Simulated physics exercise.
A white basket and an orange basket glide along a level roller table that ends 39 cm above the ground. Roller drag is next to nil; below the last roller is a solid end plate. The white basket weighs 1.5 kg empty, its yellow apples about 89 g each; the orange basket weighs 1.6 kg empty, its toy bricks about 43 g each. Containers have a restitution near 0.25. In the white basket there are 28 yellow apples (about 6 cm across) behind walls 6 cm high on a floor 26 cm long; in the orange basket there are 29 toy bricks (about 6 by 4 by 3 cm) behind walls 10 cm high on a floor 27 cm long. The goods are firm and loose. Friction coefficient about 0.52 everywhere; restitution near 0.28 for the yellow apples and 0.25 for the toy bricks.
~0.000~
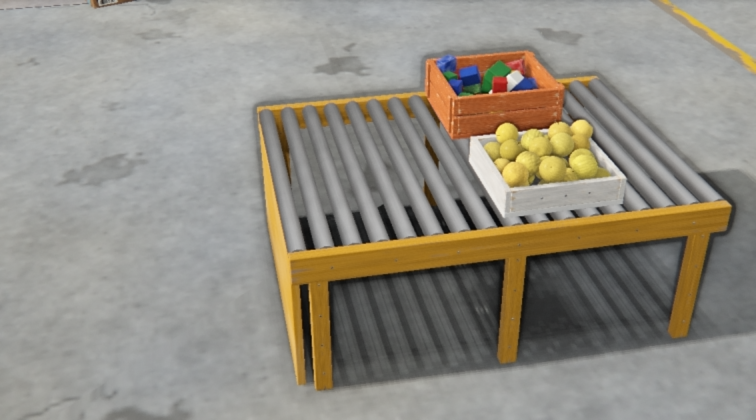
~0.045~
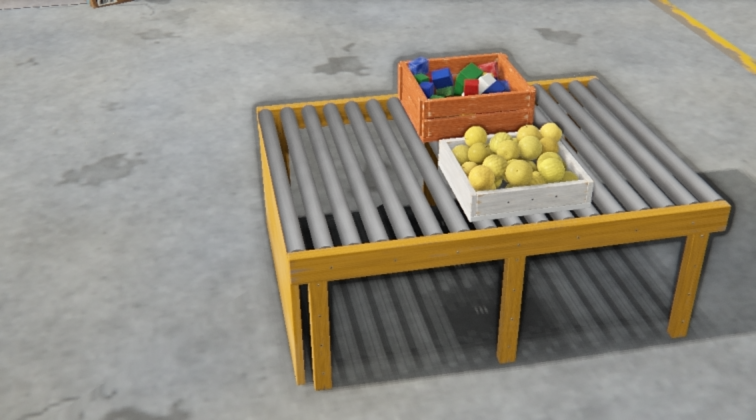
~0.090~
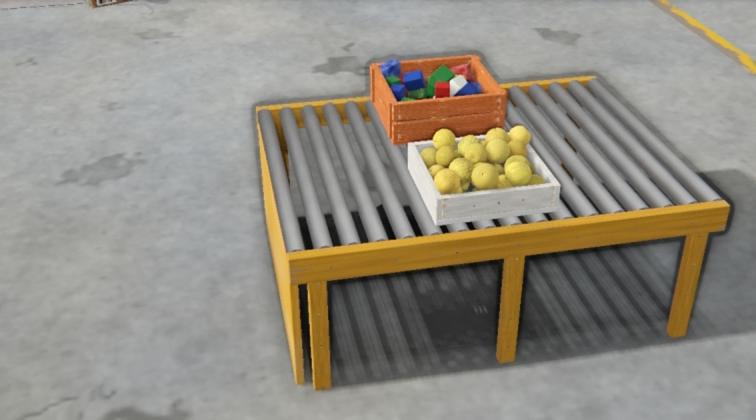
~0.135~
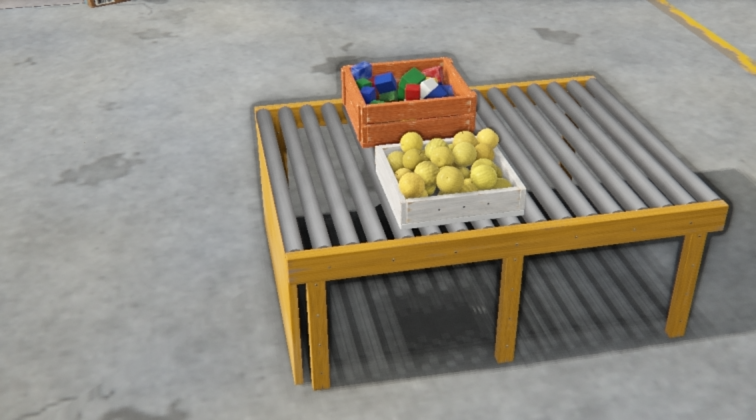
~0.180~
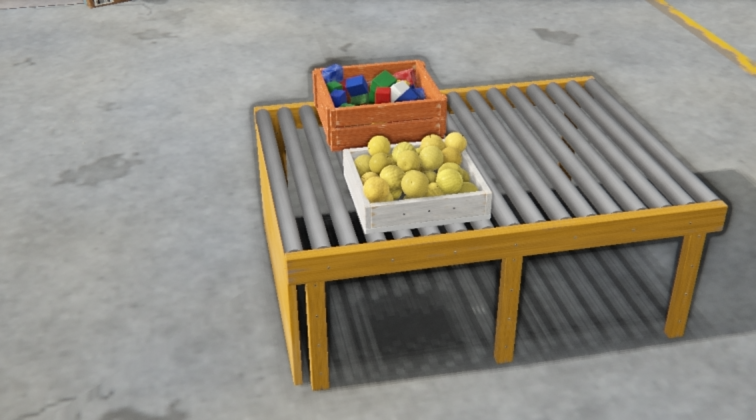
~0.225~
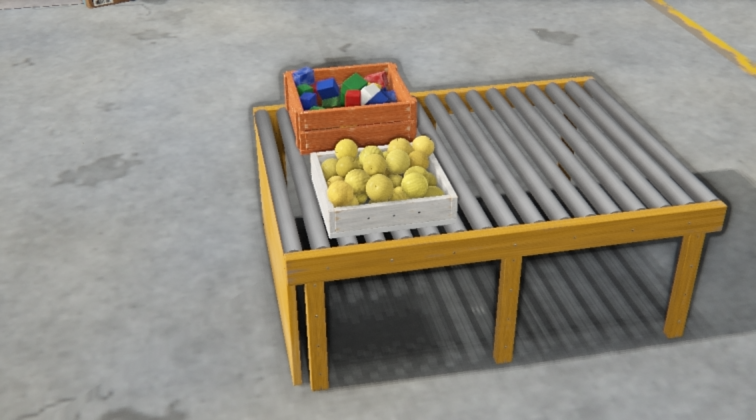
We see a white basket of round yellow fruit and an orange basket of colourful toy bricks on a roller table with yellow edges, gliding steadily left side by side across the grey rollers, their contents staying inside.
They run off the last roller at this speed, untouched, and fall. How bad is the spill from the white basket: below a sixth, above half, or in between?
The white basket loses from a sixth to a half of its yellow apples.
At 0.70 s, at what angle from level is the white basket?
It leans some 10°.
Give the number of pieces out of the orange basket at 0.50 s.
About: Orange basket 0.
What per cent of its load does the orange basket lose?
Lost: Orange basket 0 per cent.
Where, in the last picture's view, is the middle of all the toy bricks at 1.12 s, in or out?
Near (58, 264).
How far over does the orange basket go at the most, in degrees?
At most some 30°.
After 0.25 s, the overhang begins.
After 0.50 s, the white basket leans 11° with 0 of 28 out and the orange basket leans 11° with 0 of 29 out.
After 0.70 s, the white basket leans 8° with 1 of 28 out and the orange basket leans 15° with 0 of 29 out.
After 1.05 s, the white basket is level with 8 of 28 out and the orange basket is level with 0 of 29 out.
Outcome (at 1.12 s), the white basket is level with 8 of 28 out and the orange basket is level with 0 of 29 out. Asked share, 8 of 28, 29 per cent.
